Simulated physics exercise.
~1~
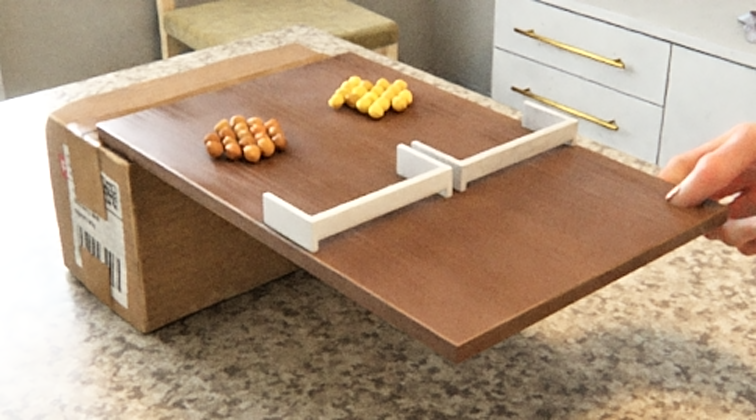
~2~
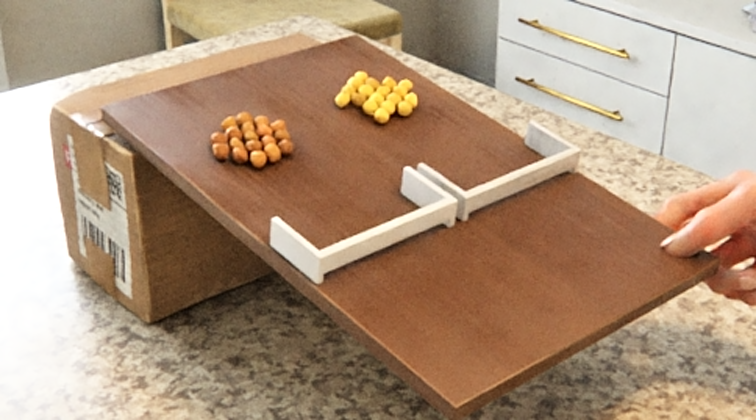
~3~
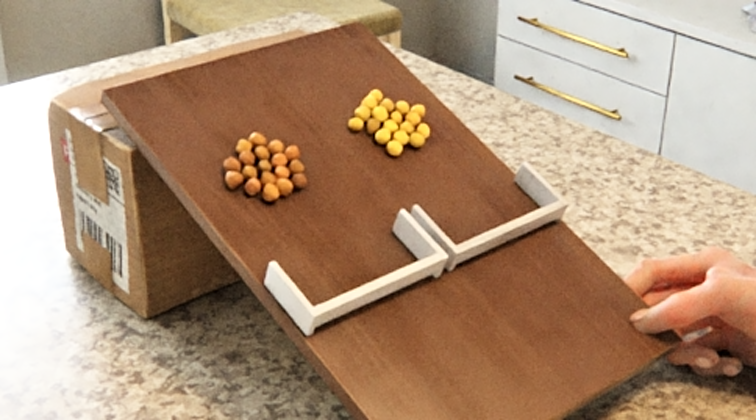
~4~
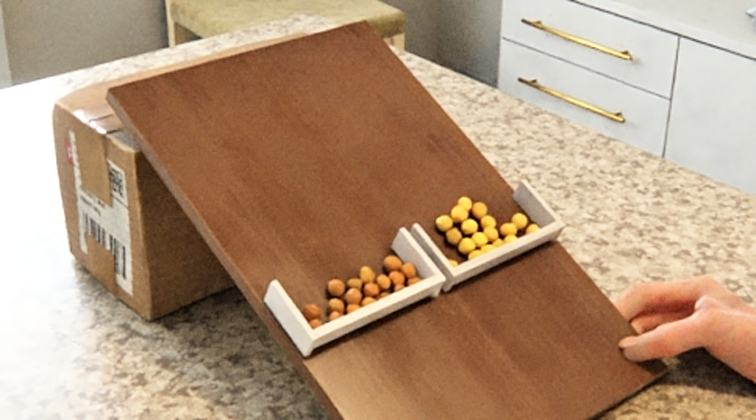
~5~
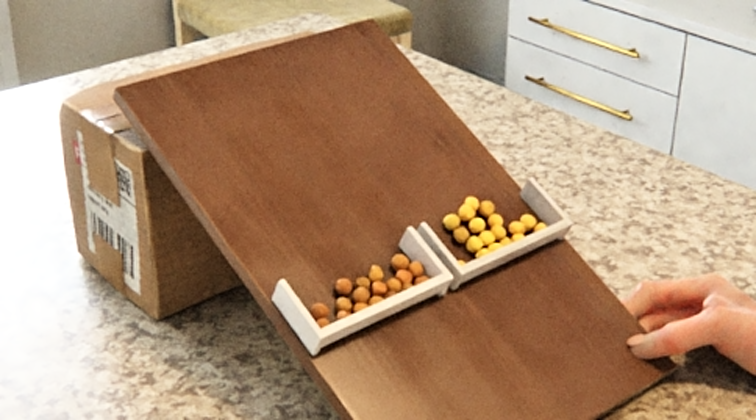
A brown board propped on a cardboard box was tilted steeper as a hand lowered its near end, and the two clusters of small balls, one orange-brown and one yellow, slid down until each was caught behind its own white barrier and stayed there.
